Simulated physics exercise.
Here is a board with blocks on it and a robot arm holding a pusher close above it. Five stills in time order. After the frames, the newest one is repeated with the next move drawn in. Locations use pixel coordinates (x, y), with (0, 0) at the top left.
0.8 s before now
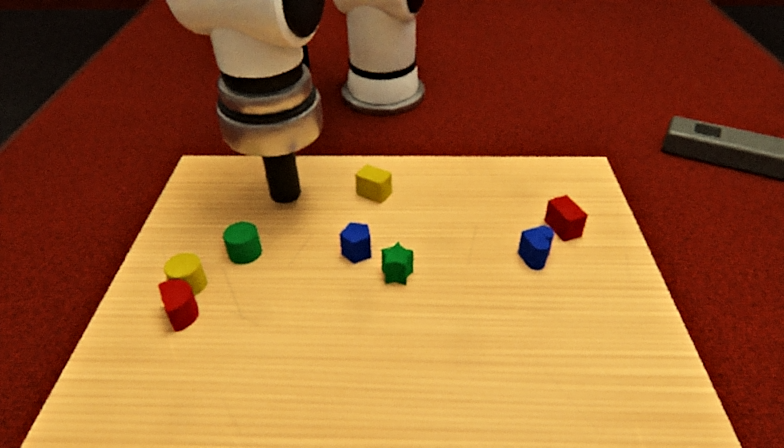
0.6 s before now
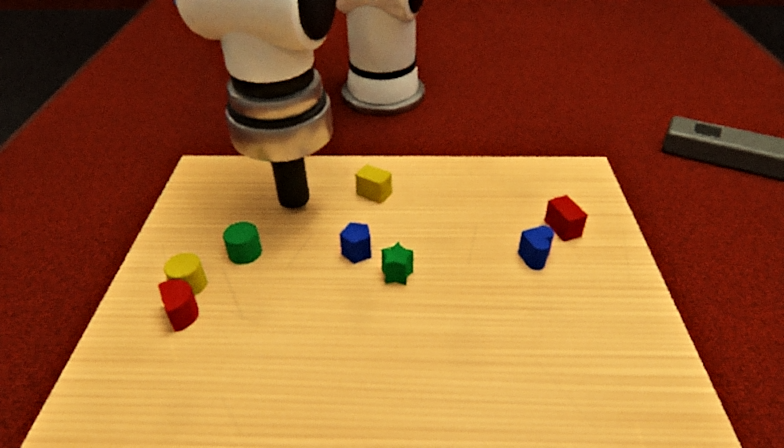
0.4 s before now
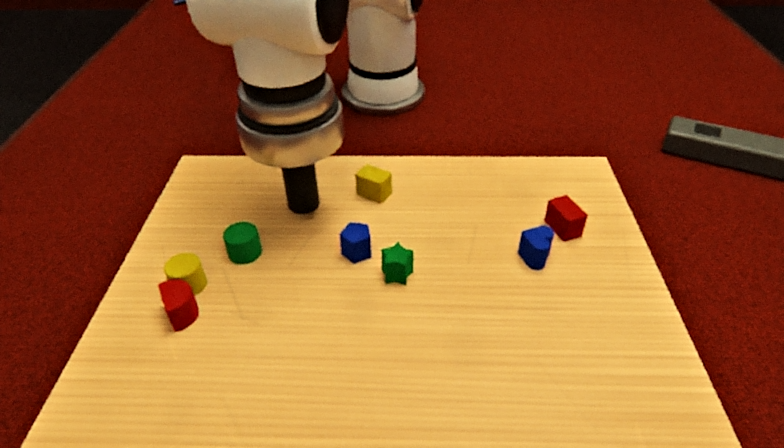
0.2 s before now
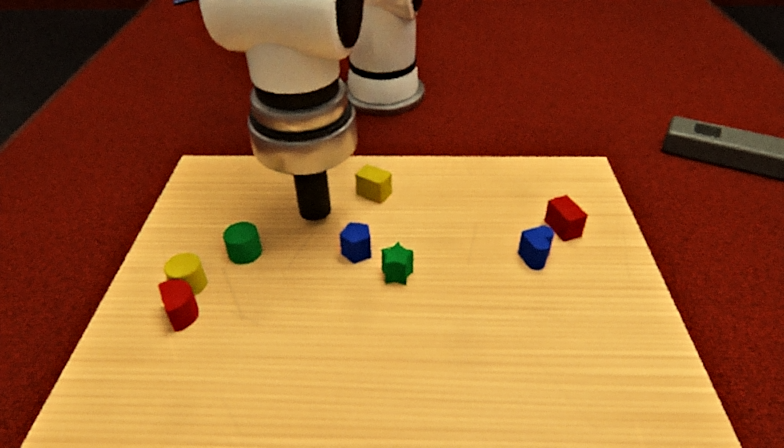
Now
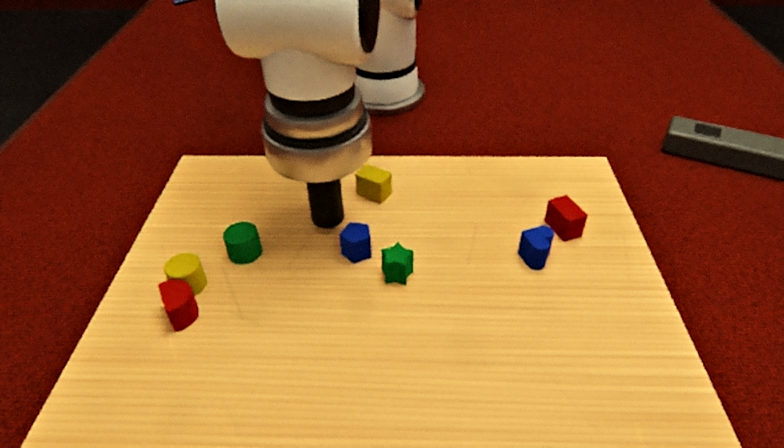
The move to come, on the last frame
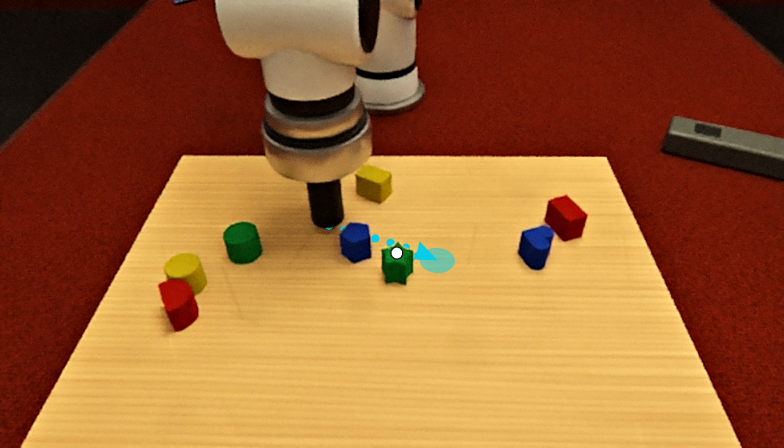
On a pale wooden board set over a red surface, small colored blocks lie scattered beneath a robot arm holding a dark pusher. The arm moves the pusher a short way right and slightly toward the viewer, nearing the blue pentagon, while all the blocks stay still.
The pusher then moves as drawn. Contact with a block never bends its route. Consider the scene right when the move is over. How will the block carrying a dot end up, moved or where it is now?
Same place.
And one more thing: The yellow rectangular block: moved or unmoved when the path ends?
At the end of the path, it will still be in place.
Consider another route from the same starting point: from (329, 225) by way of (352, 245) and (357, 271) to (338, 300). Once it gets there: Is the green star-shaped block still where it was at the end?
Going by the path, no.
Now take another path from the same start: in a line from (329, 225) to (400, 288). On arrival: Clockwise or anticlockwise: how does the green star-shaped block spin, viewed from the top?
The block turns counter-clockwise.
The line goes from (329, 225) by way of (364, 235) and (401, 246) to (437, 260); the dot is on the green star-shaped block.
The first path, step by step. One third of the way, pusher at (364, 228); blue pentagon at (361, 237), turned 30° clockwise.
Two thirds of the way, pusher at (401, 238); blue pentagon at (364, 240), turned 55° clockwise.
At the end, pusher at (438, 252); blue pentagon at (364, 240), turned 55° clockwise; yellow rectangular block unmoved; green star-shaped block unmoved.
